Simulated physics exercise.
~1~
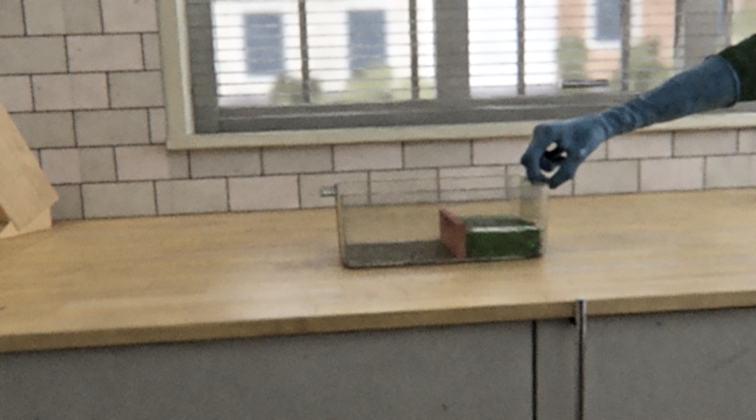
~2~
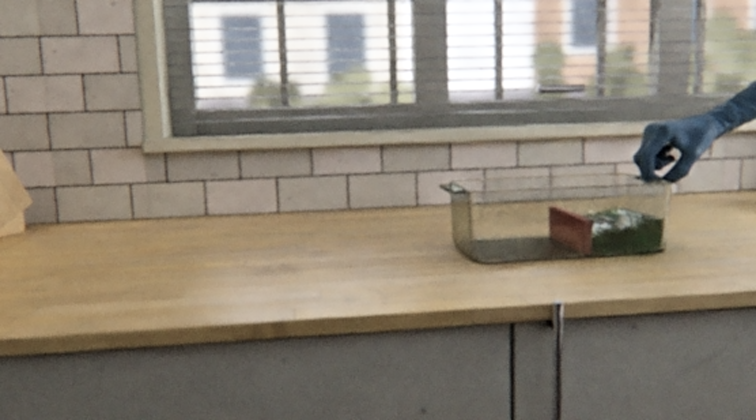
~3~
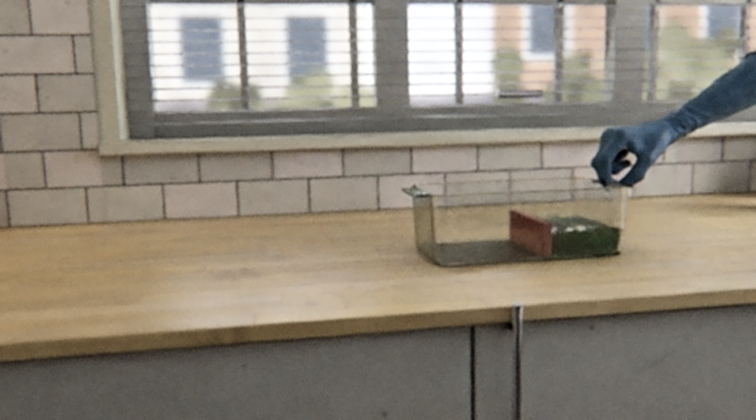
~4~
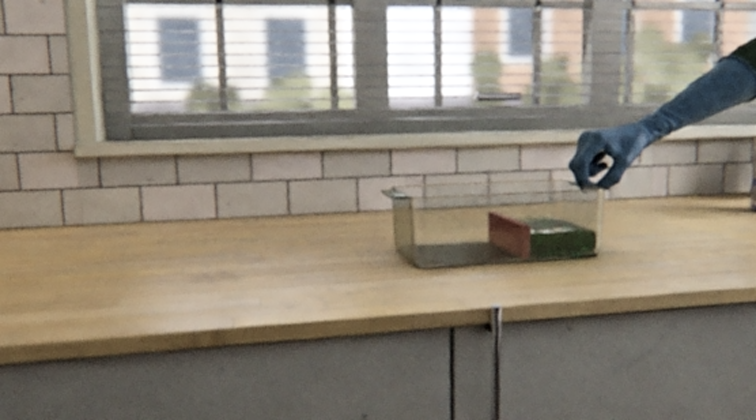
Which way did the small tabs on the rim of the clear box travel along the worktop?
They moved to the right along with the box as the gloved hand pulled it.
